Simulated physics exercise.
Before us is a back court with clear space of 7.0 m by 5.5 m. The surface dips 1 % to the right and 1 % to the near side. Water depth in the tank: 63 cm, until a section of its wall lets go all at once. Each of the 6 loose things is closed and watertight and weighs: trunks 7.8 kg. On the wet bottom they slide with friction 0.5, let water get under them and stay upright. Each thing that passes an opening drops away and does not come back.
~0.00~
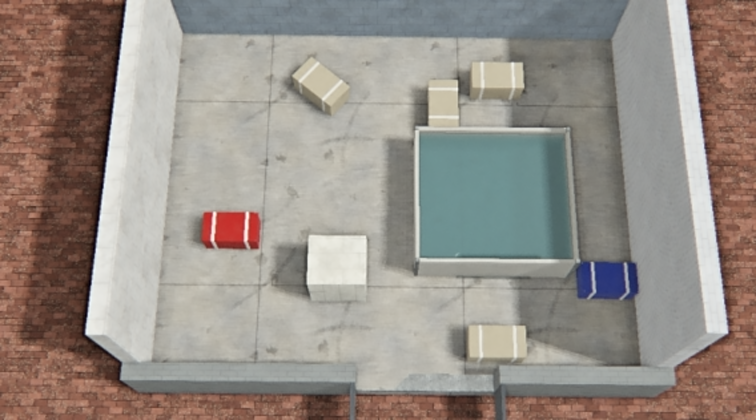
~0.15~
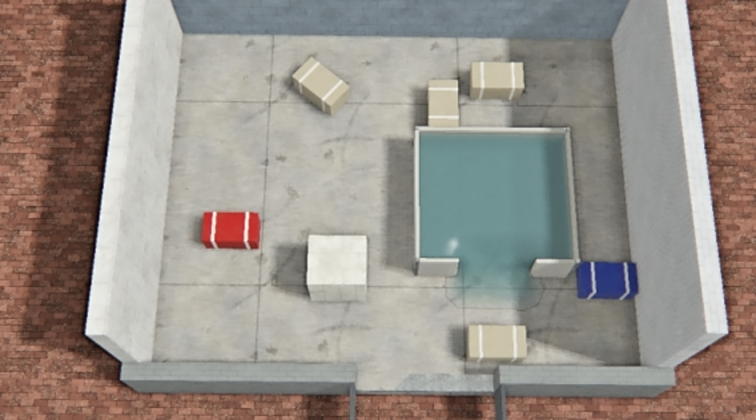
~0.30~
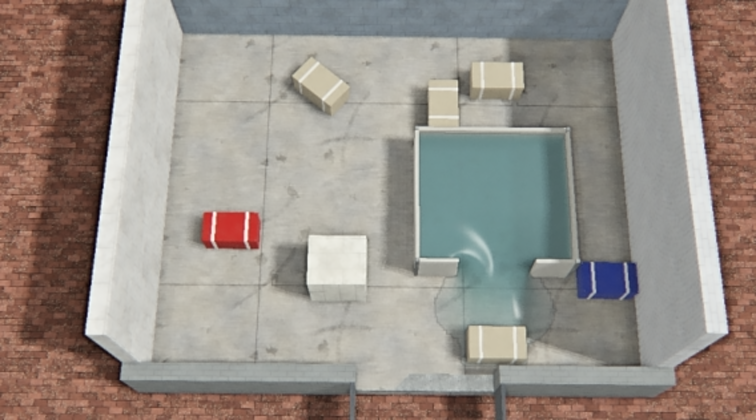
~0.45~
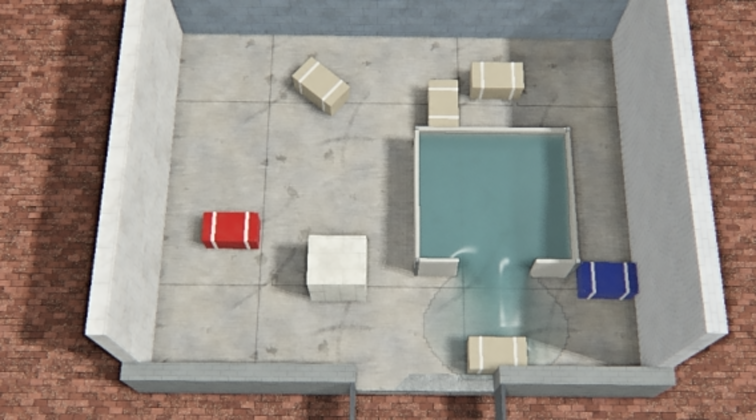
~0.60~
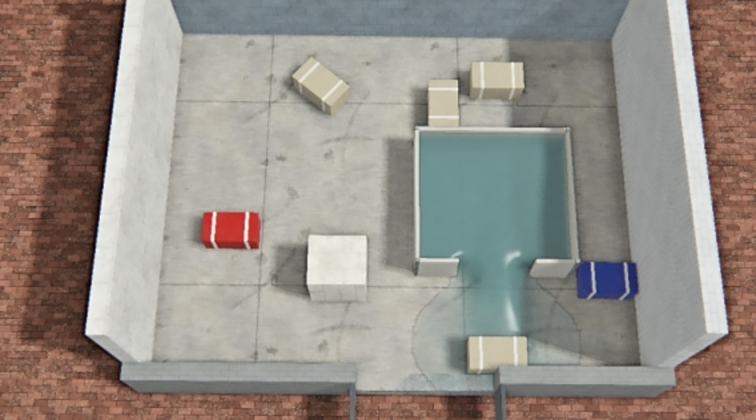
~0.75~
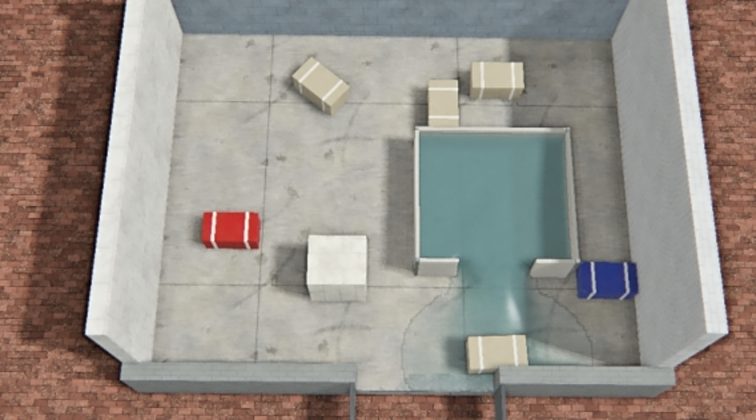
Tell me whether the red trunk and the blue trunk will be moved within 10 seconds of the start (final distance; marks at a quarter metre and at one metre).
Looks like the red trunk pretty much stays there, and the blue trunk gets swept well away.
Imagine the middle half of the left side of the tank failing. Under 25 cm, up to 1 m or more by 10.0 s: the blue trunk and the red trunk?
In that case the blue trunk moves a short way, the red trunk ends far away.
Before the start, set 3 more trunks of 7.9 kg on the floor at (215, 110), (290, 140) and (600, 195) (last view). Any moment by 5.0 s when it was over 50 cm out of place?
Lab note - in order: Below threshold / below threshold / above threshold.
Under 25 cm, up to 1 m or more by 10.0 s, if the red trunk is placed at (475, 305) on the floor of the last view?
It goes a long way.
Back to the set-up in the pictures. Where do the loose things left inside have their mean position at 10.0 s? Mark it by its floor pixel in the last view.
That lands at roughly (331, 198).
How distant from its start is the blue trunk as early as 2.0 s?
By that time, close to 40 cm.
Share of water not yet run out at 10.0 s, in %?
Around 54 per cent of the water is still in there.
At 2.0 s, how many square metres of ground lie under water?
Wet area: Approx. 10.5 m2.
After 2.0 s the red trunk is near (230, 226), 0.0 m from its start, aground; the blue trunk is near (602, 250), 0.4 m from its start, aground; 0 of 6 are out; 1 afloat.
After 4.5 s the red trunk is near (230, 226), 0.0 m from its start, aground; the blue trunk is near (592, 46), 3.7 m from its start, afloat; 0 of 6 are out; 2 afloat.
After 7.0 s the red trunk is near (230, 226), 0.0 m from its start, aground; the blue trunk is near (463, 95), 3.5 m from its start, afloat; 0 of 6 are out; 4 afloat.
After 10.0 s the red trunk is near (230, 226), 0.0 m from its start, aground; the blue trunk is near (354, 113), 4.5 m from its start, afloat; 0 of 6 are out; 3 afloat.
